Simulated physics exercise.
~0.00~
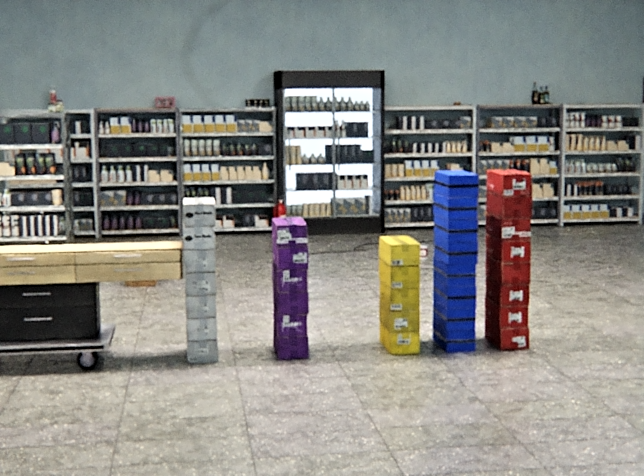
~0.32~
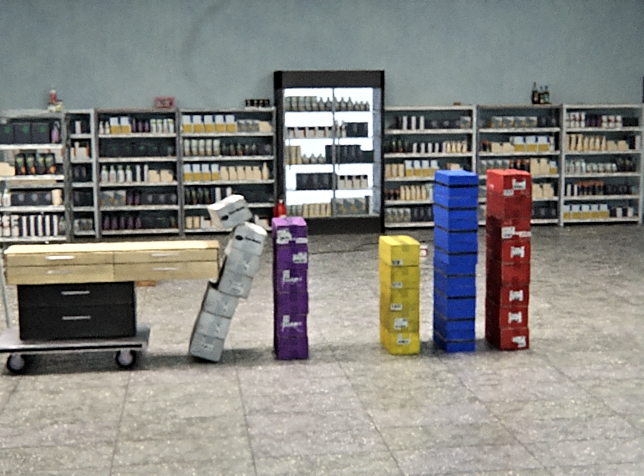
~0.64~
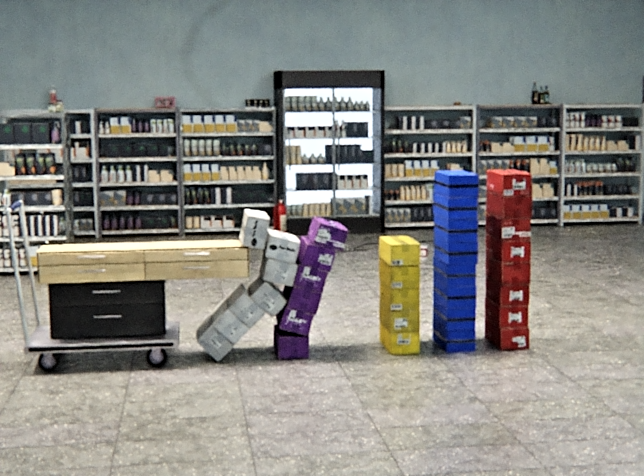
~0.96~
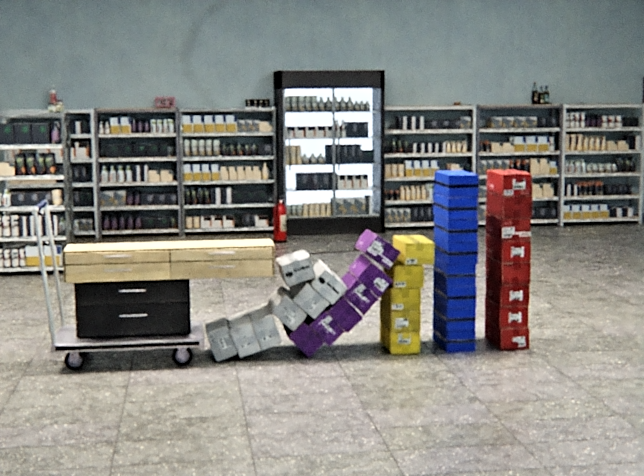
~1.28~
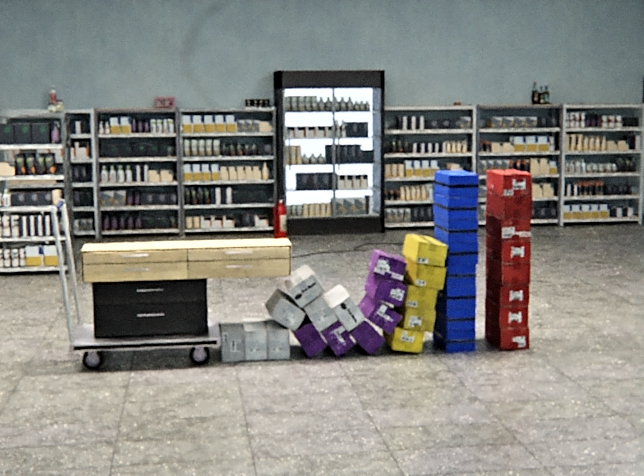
A flat trolley carrying a pale wood-topped unit with black drawers rolls in from the left across a grey tiled shop floor, seen from the side by a still camera, with stocked shelves and a lit cabinet behind. In its path stand five stacks of boxes, pale grey, purple, yellow, blue and red. The trolley pushes the grey stack, which leans right and topples against the purple one. The purple stack tips and slumps into the yellow. Grey and purple boxes end heaped on the floor, the yellow stack leans slightly toward the blue, and blue and red stay standing.
